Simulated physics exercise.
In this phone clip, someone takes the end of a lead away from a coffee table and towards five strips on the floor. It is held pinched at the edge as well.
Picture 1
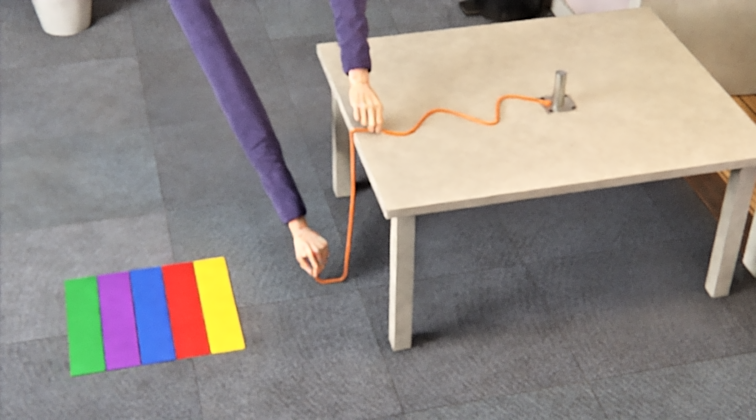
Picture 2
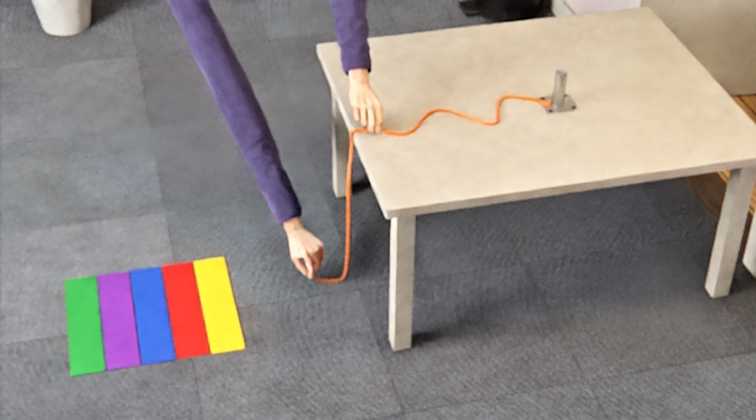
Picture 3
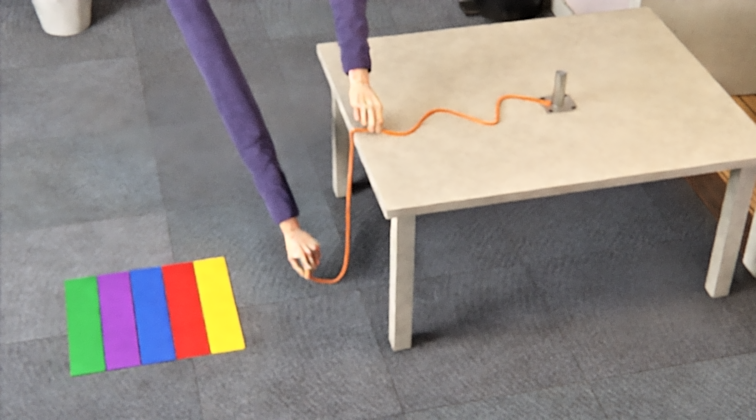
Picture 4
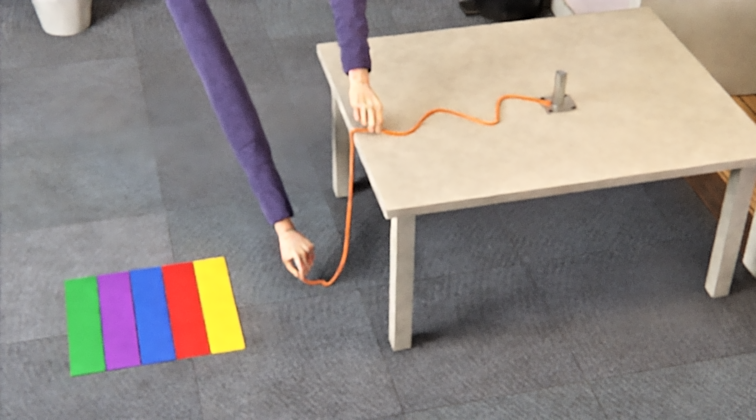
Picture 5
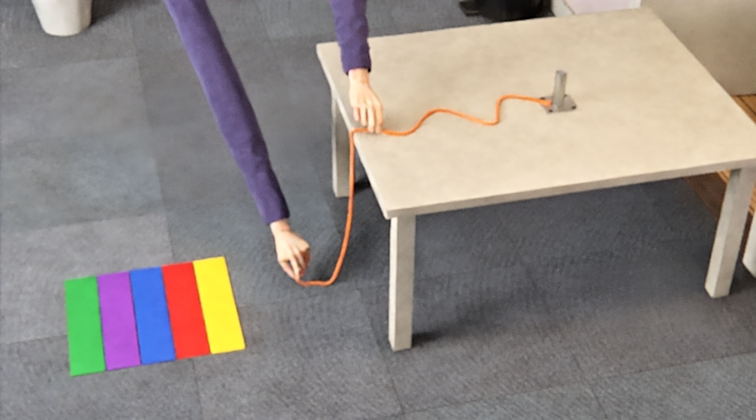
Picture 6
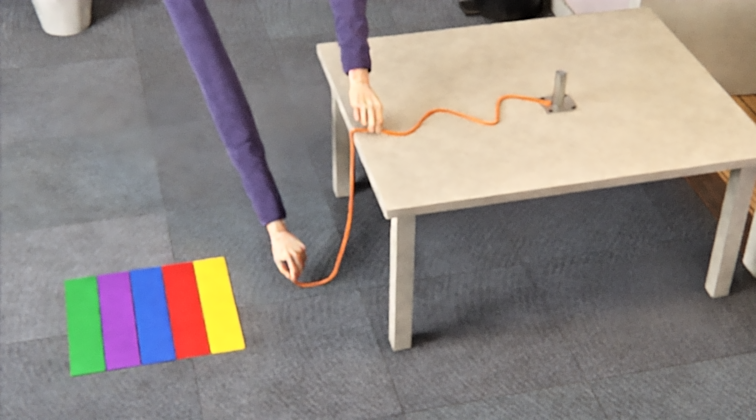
A person in purple sleeves pinched an orange lead at the edge of a coffee table with one hand, while the other hand slowly drew its end slightly left, towards five coloured strips on the floor.
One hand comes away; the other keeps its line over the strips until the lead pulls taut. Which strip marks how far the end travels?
The purple strip.
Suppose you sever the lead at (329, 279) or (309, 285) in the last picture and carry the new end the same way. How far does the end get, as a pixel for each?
Try one: (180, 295); try two: (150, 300).
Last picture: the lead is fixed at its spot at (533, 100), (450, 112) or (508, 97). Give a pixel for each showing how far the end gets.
The places are (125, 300), (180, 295) and (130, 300).
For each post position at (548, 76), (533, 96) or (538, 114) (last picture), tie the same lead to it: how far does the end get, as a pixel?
In order, near (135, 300), (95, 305) and (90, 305).
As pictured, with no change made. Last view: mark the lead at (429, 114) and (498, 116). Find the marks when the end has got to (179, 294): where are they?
The first ends at (385, 128) and the second at (470, 117).
A little later, end near (179, 294); over red.
Next, end near (141, 300); over blue.
When it is tight, end near (120, 303); over purple. Over purple.
